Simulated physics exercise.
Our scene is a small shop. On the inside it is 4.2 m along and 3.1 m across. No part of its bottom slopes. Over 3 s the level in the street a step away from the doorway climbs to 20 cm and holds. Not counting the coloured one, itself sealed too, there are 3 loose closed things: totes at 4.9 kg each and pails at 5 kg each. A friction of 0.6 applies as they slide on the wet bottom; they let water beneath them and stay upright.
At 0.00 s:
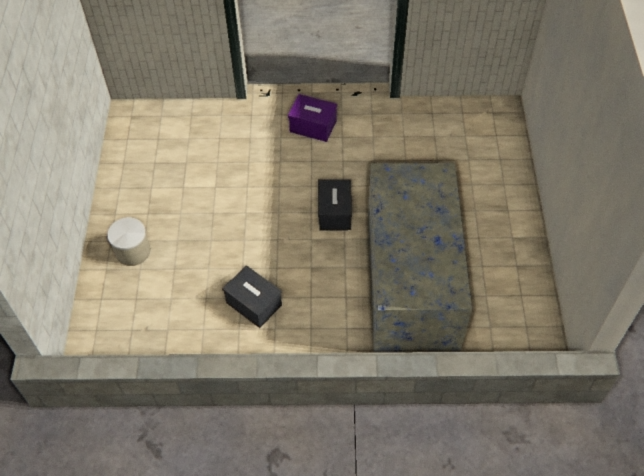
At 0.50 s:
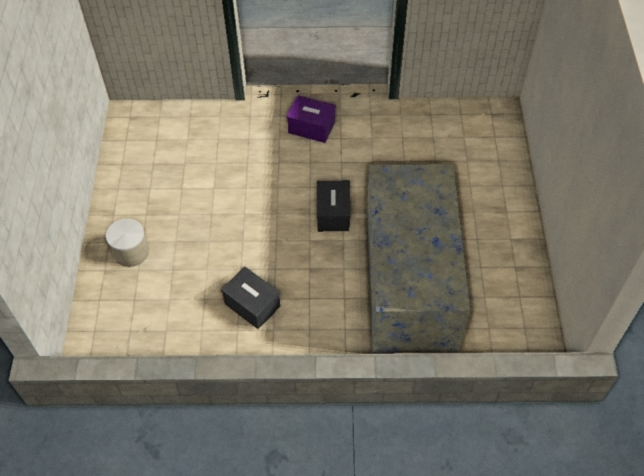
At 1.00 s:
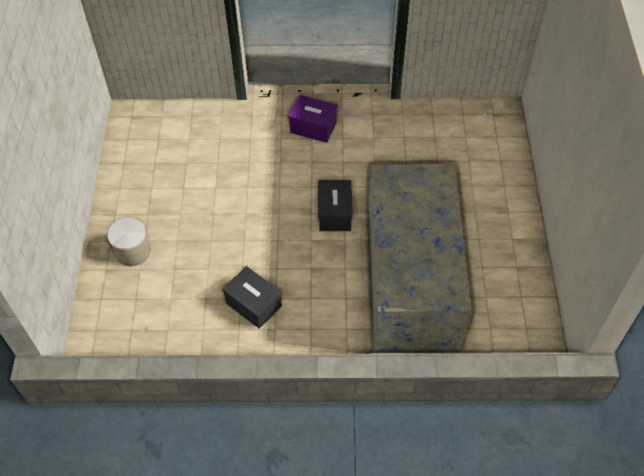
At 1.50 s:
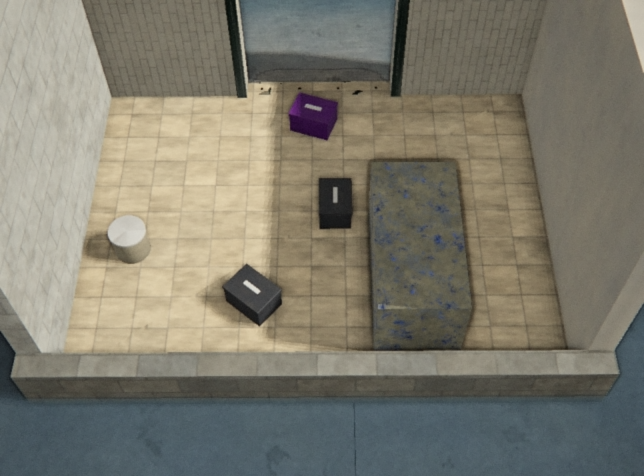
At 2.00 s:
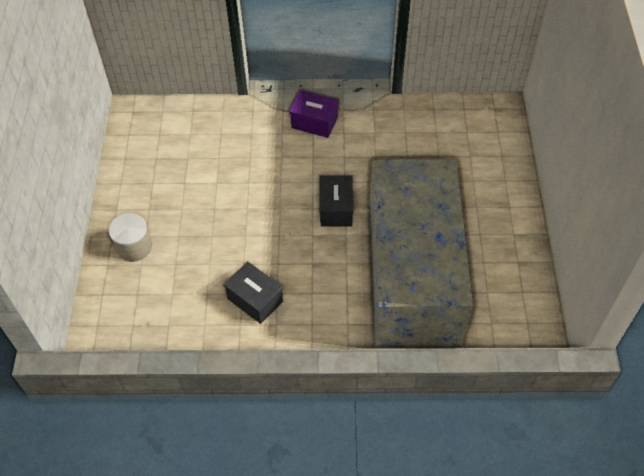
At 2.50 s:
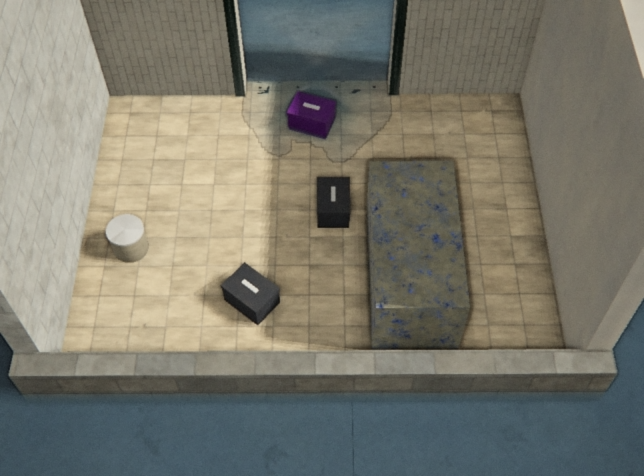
We see a small tiled room holding a purple box, two black boxes, a pale cylinder and a large mottled block; water rises outside, then seeps in through the doorway and spreads around the purple box, while the objects stay put.
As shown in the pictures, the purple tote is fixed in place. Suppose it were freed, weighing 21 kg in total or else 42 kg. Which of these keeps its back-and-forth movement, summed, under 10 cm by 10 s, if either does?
Only 42 kg does.
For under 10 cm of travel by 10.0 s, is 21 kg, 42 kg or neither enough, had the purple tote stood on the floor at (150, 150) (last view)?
So both weights work.
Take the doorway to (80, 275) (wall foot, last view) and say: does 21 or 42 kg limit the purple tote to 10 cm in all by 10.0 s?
There even the lighter works.
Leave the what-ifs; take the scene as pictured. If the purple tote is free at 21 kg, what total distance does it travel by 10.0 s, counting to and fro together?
Roughly 60 cm.
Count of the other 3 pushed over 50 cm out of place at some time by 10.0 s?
That makes 2.
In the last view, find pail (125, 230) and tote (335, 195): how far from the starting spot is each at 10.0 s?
The first is 80 cm from its start, the second 120 cm.
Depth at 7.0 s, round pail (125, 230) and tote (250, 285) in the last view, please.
Depth approx. 10 cm / 7 cm.
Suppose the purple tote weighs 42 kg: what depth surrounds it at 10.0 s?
Close to 11 cm deep.
After 3.5 s the purple tote would be 14 cm from its start with 21 kg and 0 cm from its start with 42 kg; 10 cm of water round it then.
After 4.5 s the purple tote would be 45 cm from its start with 21 kg and 0 cm from its start with 42 kg; 9 cm of water round it then.
After 7.0 s the purple tote would be 49 cm from its start with 21 kg and 0 cm from its start with 42 kg; 9 cm of water round it then.
After 10.0 s the purple tote would be 56 cm from its start with 21 kg and 0 cm from its start with 42 kg; 11 cm of water round it then.
